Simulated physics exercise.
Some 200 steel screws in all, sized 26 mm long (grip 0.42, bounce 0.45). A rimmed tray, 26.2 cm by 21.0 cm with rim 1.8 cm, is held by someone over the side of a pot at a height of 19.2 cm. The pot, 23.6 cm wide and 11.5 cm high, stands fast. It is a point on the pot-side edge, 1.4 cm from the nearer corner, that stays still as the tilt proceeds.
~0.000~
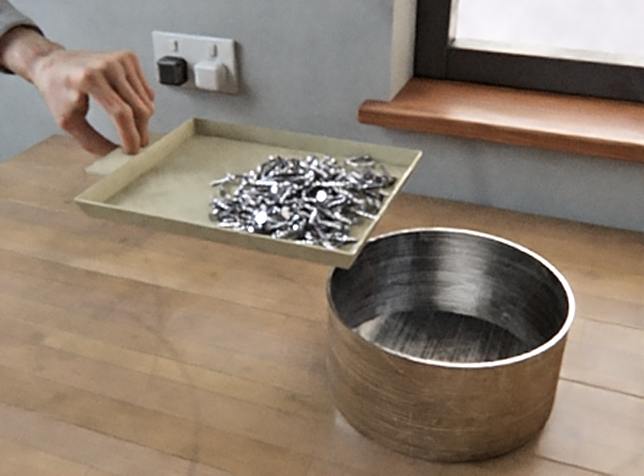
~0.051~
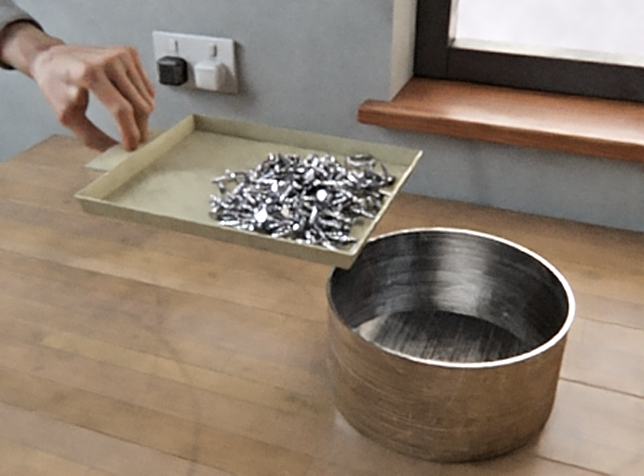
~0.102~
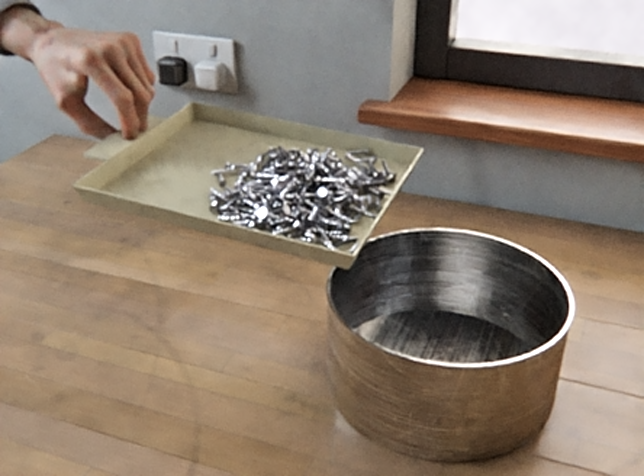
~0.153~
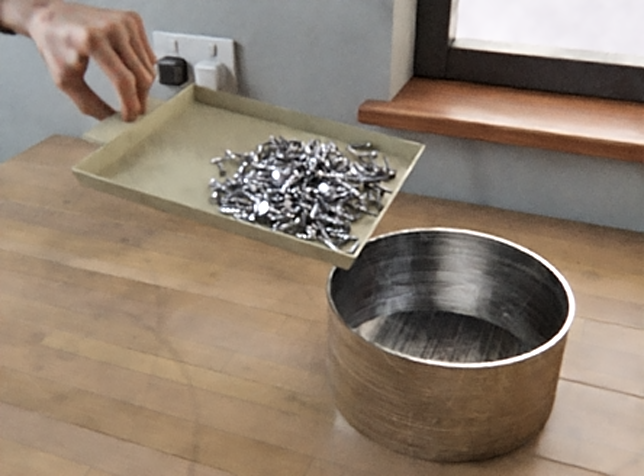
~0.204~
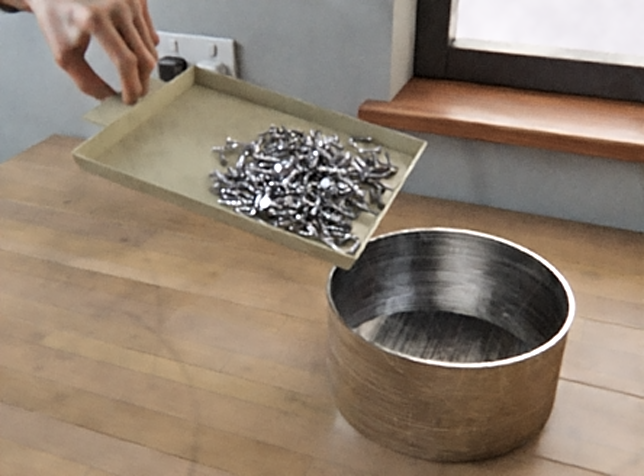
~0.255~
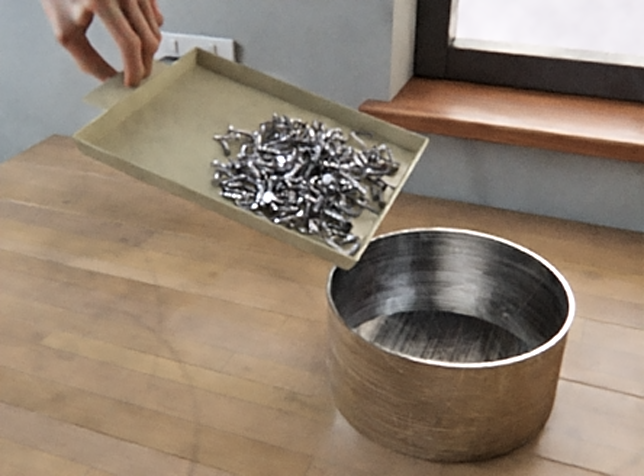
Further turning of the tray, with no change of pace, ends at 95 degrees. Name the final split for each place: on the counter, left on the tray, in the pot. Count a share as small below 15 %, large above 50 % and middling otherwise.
Counter: Middling. Tray: Small. Pot: Large.
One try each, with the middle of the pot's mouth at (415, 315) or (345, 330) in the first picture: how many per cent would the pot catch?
Around 100 per cent, then around 85 per cent.
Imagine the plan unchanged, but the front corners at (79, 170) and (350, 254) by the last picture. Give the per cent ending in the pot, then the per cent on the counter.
Split: Pot = 5, counter = 95.
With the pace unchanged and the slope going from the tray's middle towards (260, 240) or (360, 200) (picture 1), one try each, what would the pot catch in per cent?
Estimate: Some 0 % and some 100 % respectively.
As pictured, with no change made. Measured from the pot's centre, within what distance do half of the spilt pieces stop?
20 cm.
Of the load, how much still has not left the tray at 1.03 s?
About 70% of the load.
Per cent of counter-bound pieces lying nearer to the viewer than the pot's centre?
100 %.
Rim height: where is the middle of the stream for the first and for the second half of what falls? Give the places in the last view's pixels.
Around (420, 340), then (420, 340).
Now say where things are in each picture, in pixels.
The first frame shows tray tilt 0 degrees, front corners at (83, 197) and (348, 249); middle of the pieces at (303, 198); pot at (448, 288).
The second frame shows tray tilt 1 degrees, front corners at (83, 194) and (349, 250); middle of the pieces at (303, 196).
The third frame shows tray tilt 4 degrees, front corners at (82, 184) and (349, 250), lowest corner right front; middle of the pieces at (303, 192).
The fourth frame shows tray tilt 8 degrees, front corners at (81, 168) and (351, 251), lowest corner right front; middle of the pieces at (304, 186).
The fifth frame shows tray tilt 12 degrees, front corners at (80, 152) and (352, 252), lowest corner right front; middle of the pieces at (306, 180).
The sixth frame shows tray tilt 16 degrees, front corners at (81, 136) and (353, 253), lowest corner right front; middle of the pieces at (308, 174); pot at (448, 288). The tray's pace is about 80 degrees a second.
Then, at 0.72 s, tilt 54 degrees; the tray holds 100 %, the pot 0 %.
After 1.03 s, tilt 79 degrees; the tray holds 70 %, the pot 10 %.
Then, at 1.44 s, tilt 95 degrees; the tray holds 0 %, the pot 70 %.
At rest (2.5 s), counter 30 %, tray 0 %, pot 70 %.
